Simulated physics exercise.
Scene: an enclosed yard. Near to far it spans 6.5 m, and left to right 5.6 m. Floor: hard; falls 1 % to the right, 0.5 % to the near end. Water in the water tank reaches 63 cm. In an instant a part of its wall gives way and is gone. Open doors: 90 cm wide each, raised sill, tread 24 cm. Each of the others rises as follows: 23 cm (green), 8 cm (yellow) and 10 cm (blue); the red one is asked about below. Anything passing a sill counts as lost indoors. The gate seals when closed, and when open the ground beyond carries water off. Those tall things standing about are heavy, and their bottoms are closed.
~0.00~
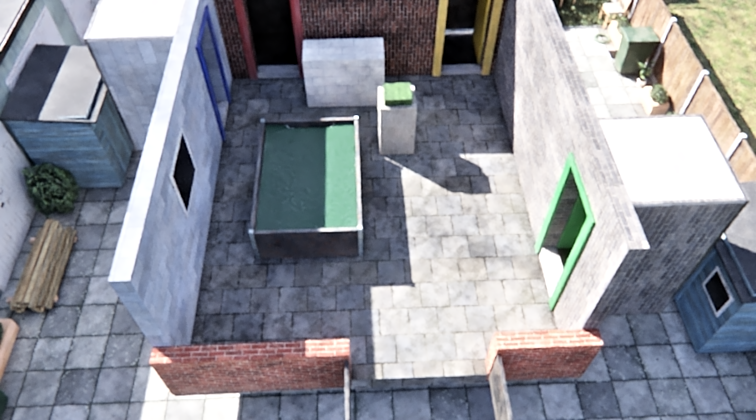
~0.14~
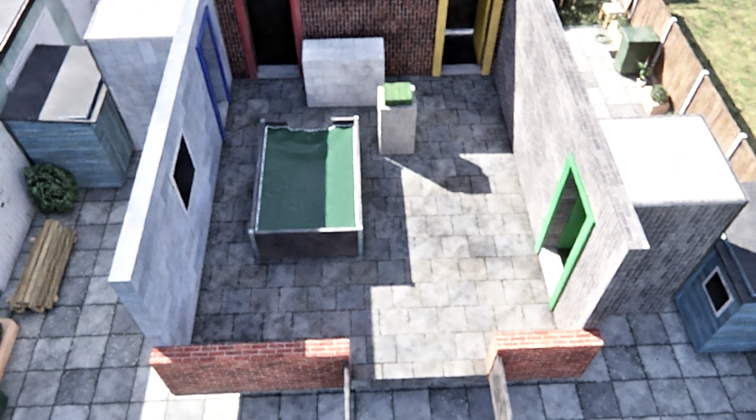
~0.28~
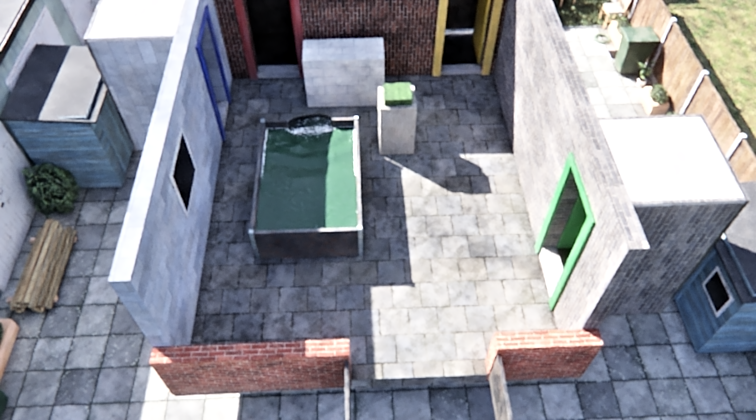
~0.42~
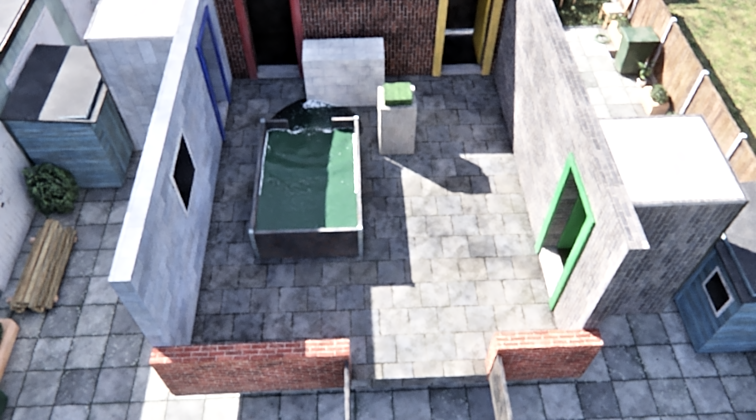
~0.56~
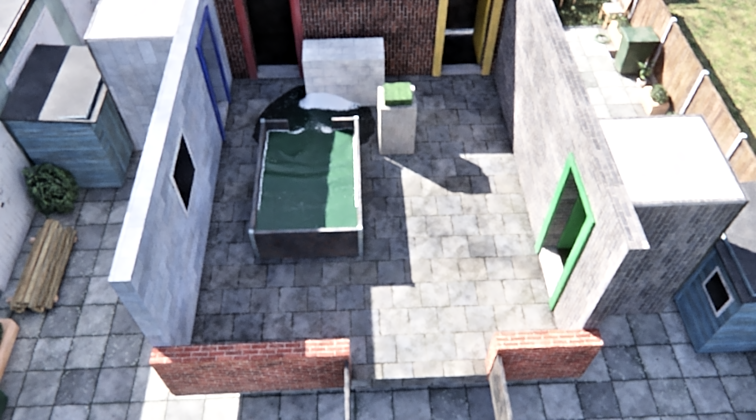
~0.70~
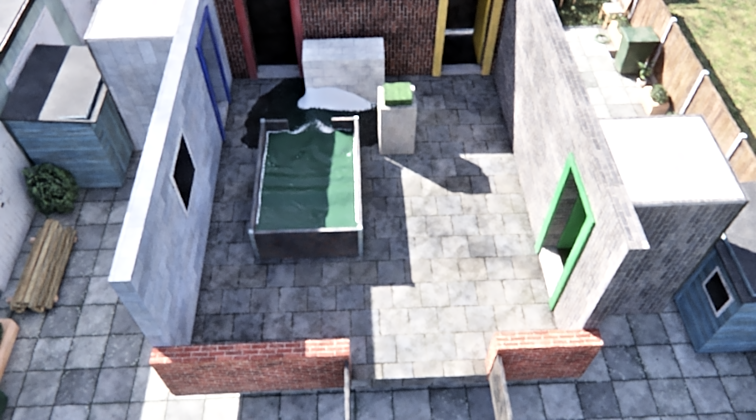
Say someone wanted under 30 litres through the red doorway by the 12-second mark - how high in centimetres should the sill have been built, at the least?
They should have built it at least 20 cm high.
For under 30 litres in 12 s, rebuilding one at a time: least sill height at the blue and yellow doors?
Roughly 13.0 cm for the blue door and roughly 9.0 cm for the yellow door.
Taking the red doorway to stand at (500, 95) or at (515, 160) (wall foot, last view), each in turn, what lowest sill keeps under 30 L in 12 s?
First place around 12.5 cm, second around 7.5 cm.
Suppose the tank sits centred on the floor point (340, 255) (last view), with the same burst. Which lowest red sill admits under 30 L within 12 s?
Then about 11.0 centimetres at the least.
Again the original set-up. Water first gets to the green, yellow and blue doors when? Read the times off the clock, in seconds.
Green 3.8 s, yellow 2.2 s, blue 1.1 s.
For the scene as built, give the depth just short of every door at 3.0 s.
Red door 23 cm, green door 0 cm, yellow door 5 cm, blue door 16 cm.
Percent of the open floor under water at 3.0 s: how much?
I'd estimate about 40 percent.
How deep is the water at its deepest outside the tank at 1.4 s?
Max depth: About 44 cm.
After 1.4 s water covers 20 % of the floor, deepest (44 cm) near (233, 79); 18 cm at the red door, 8 litres in over its 15 cm sill.
After 3.0 s water covers 40 % of the floor, deepest (28 cm) near (317, 112); 23 cm at the red door, 60 litres in over its 15 cm sill.
After 12.0 s water covers 95 % of the floor, deepest (13 cm) near (562, 344); 7 cm at the red door, 100 litres in over its 15 cm sill.
At the red door as built, the water arrived by 0.8 s and peaked near 24 cm at 2.4 s.
With a sill of 17.5 cm, 57 litres would have come in within the 12 s; with 23.5 cm, 9 litres. So under 30 litres takes about 20 cm.
